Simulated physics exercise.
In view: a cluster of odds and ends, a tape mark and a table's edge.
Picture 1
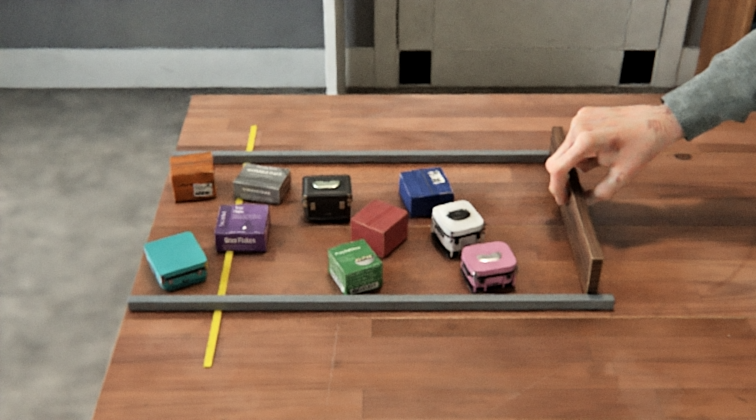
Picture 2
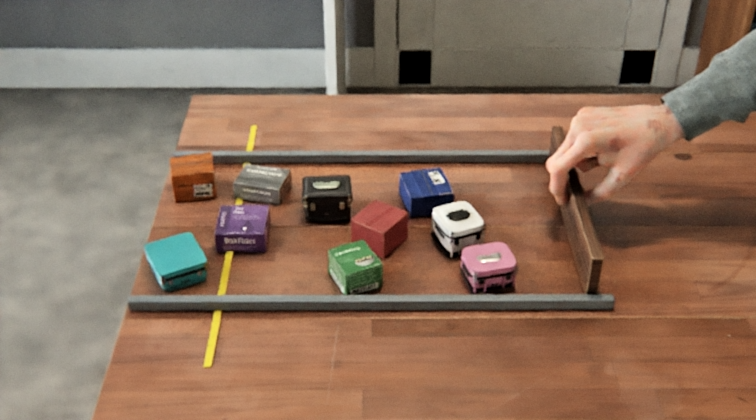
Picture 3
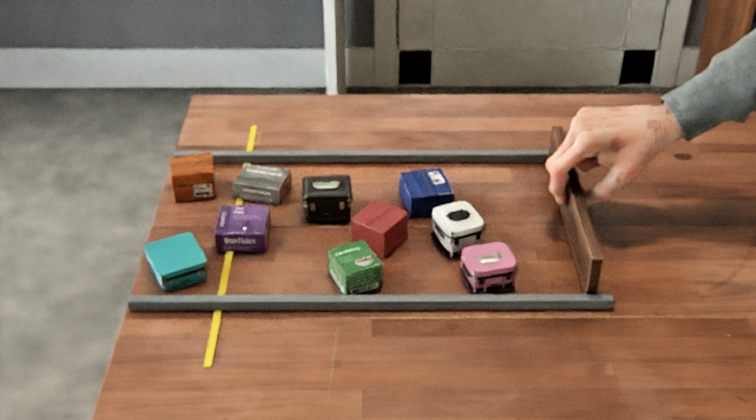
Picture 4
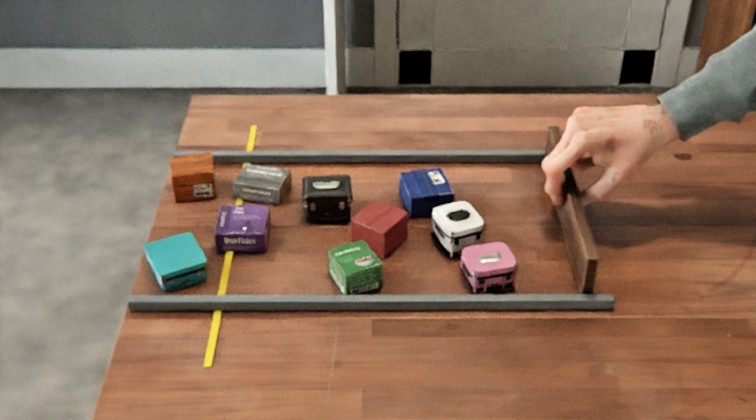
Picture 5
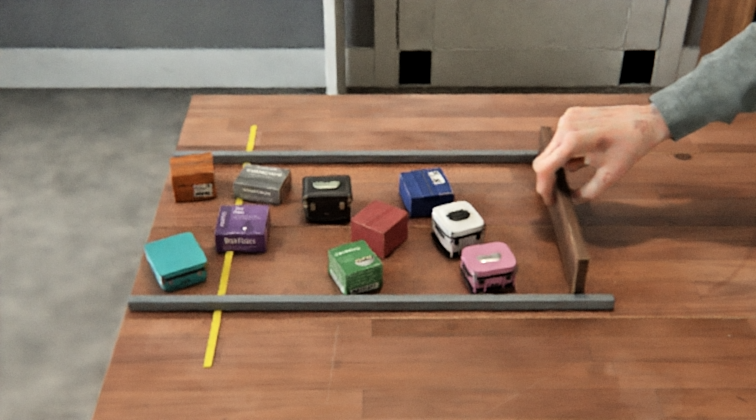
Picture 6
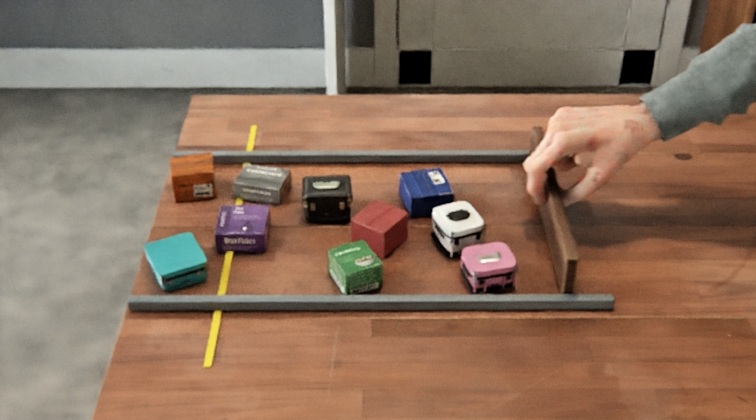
A hand held a dark wooden board upright at the right of a table scattered with small colourful boxes, then slid it slightly left between two grey rails, while the boxes stayed still.
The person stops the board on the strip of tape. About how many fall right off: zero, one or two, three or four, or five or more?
As it turns out, the number that fall off is three or four.
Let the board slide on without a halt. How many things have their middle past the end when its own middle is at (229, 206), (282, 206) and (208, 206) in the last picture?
Past the end: 3, 0 and 7.
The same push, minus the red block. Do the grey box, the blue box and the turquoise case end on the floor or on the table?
The grey box stays on; the blue box survives; the turquoise case drops off.
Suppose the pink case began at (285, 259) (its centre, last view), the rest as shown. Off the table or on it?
Then it remains up.
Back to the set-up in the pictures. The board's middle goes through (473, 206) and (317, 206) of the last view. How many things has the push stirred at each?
2 and 9.
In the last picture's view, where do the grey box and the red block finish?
Near (186, 170) and (170, 235).
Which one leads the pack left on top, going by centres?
Foremost is the black case.
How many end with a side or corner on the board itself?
The number is 3.
Early on, none off yet; orange box at rest near (193, 177); turquoise case at rest near (177, 262); purple box at rest near (243, 228).
Finally, the number that fall off is three or four; lost, purple box, turquoise case and orange box.
